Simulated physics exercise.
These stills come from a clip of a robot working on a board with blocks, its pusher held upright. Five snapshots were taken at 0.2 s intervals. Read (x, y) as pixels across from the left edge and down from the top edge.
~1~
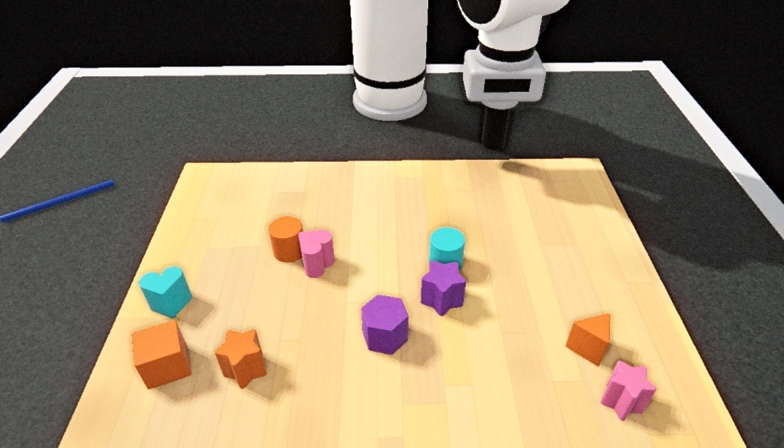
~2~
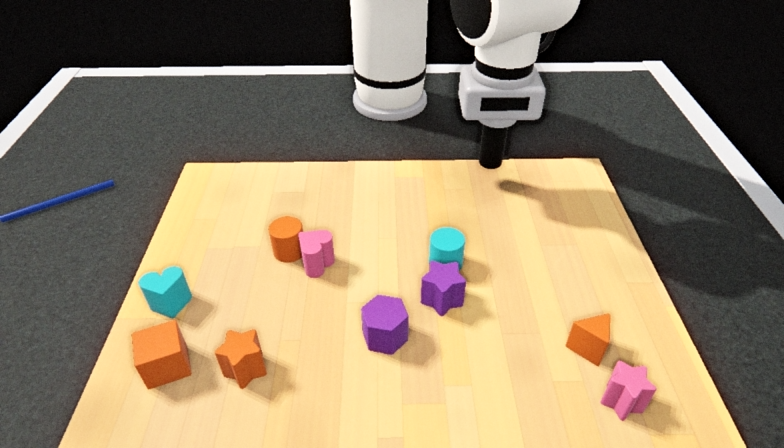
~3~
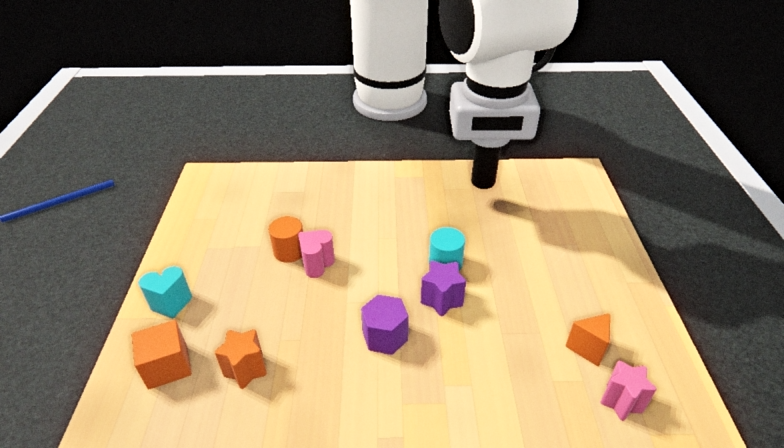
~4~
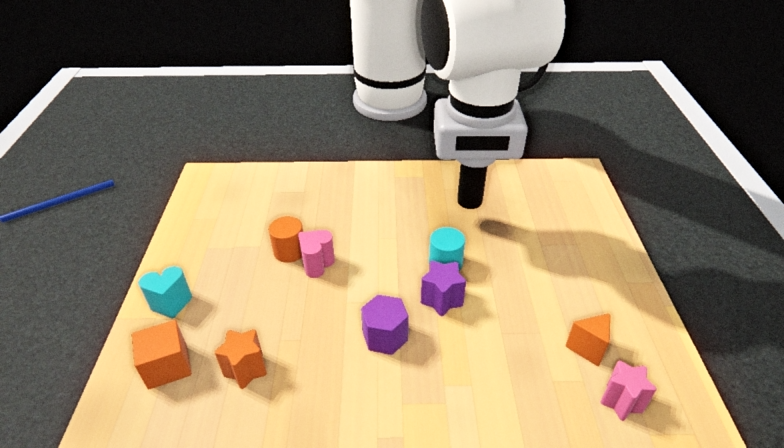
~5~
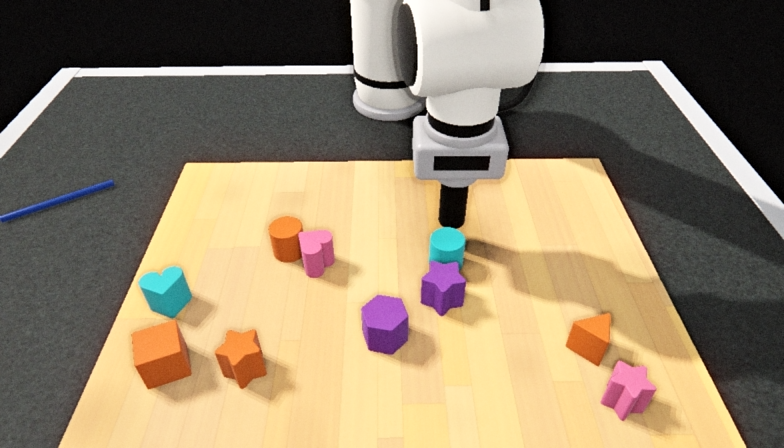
A white robot arm with a black-tipped pusher moves above a pale wooden board on a dark grey table, seen from a fixed, raised view facing its base. Orange, pink, turquoise and purple blocks sit scattered across the board, with a blue stick at left. The arm moves toward the viewer and slightly left, bringing its tip just behind the turquoise round block, while the blocks stay still.
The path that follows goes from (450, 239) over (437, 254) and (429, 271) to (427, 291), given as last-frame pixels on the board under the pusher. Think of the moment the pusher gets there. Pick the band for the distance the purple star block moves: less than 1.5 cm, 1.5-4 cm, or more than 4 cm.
Upwards of 4 cm.
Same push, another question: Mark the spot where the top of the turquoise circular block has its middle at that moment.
I think it will end close to (441, 291).
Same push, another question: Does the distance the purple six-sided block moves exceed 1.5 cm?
I'd say no.
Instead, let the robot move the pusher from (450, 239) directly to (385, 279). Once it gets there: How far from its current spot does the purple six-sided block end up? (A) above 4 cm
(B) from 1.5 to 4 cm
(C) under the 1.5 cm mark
I'll go with C - under the 1.5 cm mark.
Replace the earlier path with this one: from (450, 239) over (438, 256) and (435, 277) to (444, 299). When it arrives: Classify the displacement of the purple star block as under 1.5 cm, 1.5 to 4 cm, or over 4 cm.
It ends over 4 cm away.
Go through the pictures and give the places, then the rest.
In the first picture, pusher tip (493, 145); block tops, purple six-sided block (385, 312); purple star block (444, 274); turquoise circular block (448, 238).
In the second picture, pusher (490, 164); blocks unchanged.
In the third picture, pusher (483, 183); blocks unchanged.
In the fourth picture, pusher (470, 203); blocks unchanged.
In the fifth picture, pusher (451, 222); purple six-sided block (385, 312); purple star block (444, 274); turquoise circular block (448, 238).
What follows on the original path. Halfway along, pusher (433, 245); purple star block (445, 287); turquoise circular block (440, 261).
At the end, pusher (428, 274); purple six-sided block in place; purple star block (457, 318), turned 25° anticlockwise; turquoise circular block (441, 291).
